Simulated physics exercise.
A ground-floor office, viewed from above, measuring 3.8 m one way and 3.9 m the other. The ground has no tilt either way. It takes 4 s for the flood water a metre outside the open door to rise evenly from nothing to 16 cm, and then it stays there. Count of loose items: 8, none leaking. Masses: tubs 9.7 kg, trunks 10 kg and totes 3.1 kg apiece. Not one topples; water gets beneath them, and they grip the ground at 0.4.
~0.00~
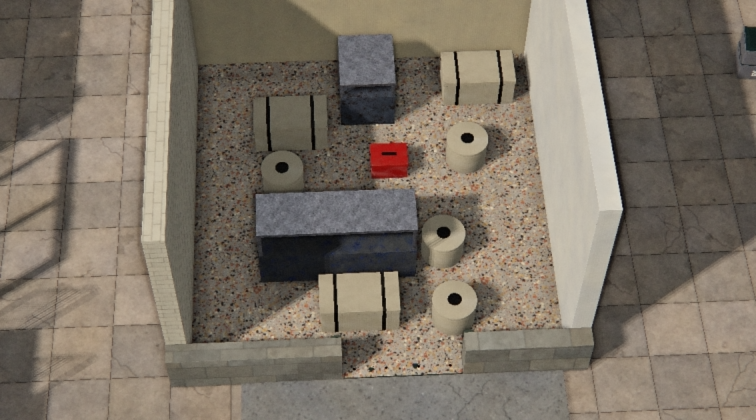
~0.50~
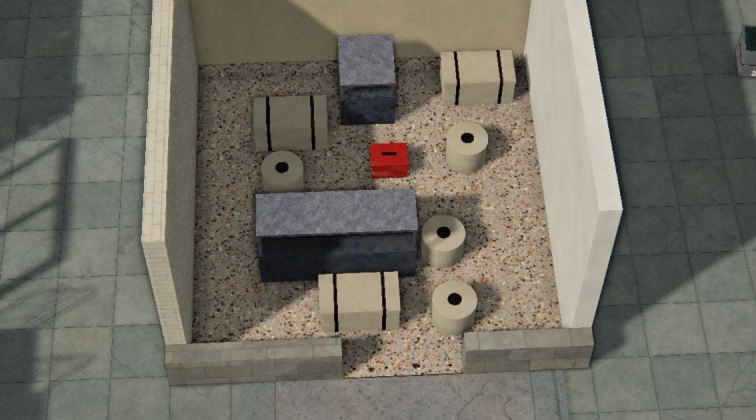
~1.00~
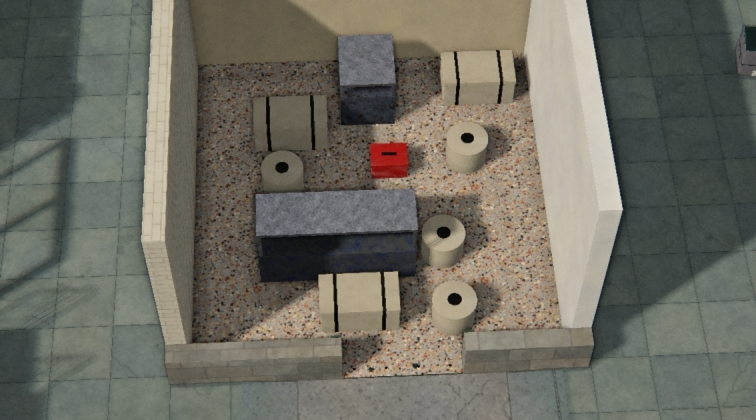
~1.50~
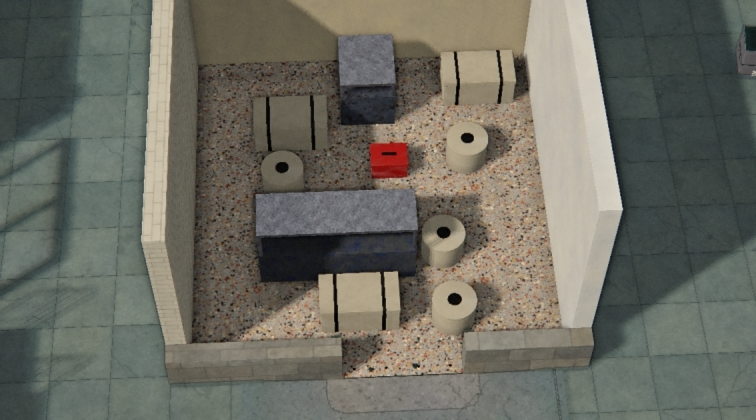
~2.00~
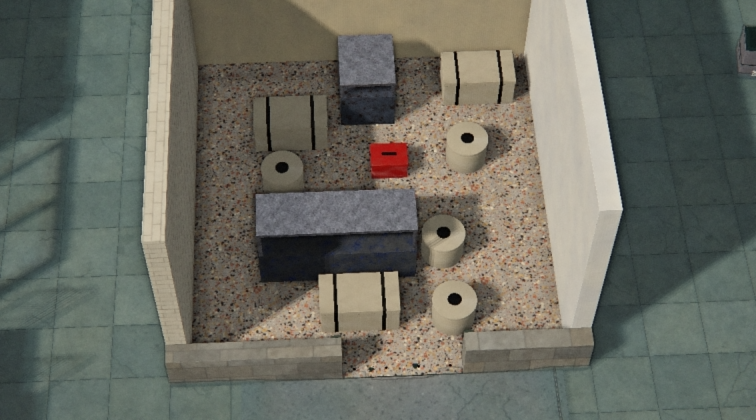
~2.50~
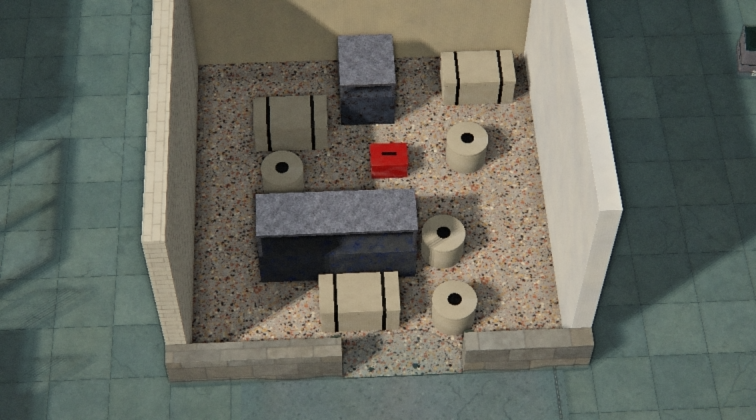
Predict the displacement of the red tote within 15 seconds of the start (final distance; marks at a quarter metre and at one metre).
Looks like the red tote edges a little.
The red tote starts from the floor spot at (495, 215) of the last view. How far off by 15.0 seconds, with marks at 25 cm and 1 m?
Here it heads a good way off.
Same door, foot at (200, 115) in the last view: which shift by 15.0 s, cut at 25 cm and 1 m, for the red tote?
With that change, the red tote is swept well off.
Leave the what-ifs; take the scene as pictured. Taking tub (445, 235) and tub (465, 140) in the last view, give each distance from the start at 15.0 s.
They've ended up 50 cm and 80 cm away, in that order.
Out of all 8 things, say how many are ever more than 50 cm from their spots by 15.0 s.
Counting them up, I find 8.
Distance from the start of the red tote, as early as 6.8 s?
Around 20 cm from the start by that time.
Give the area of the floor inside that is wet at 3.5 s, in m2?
Some 1.0 m2 of it.
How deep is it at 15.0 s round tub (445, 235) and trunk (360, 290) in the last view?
First about 9 cm, second about 8 cm.
After 3.5 s the red tote is near (389, 154), 0.0 m from its start, aground; 0 afloat.
After 6.8 s the red tote is near (383, 139), 0.2 m from its start, aground; 1 afloat.
After 11.0 s the red tote is near (340, 123), 0.7 m from its start, afloat; 6 afloat.
After 15.0 s the red tote is near (363, 196), 0.7 m from its start, afloat; 8 afloat.
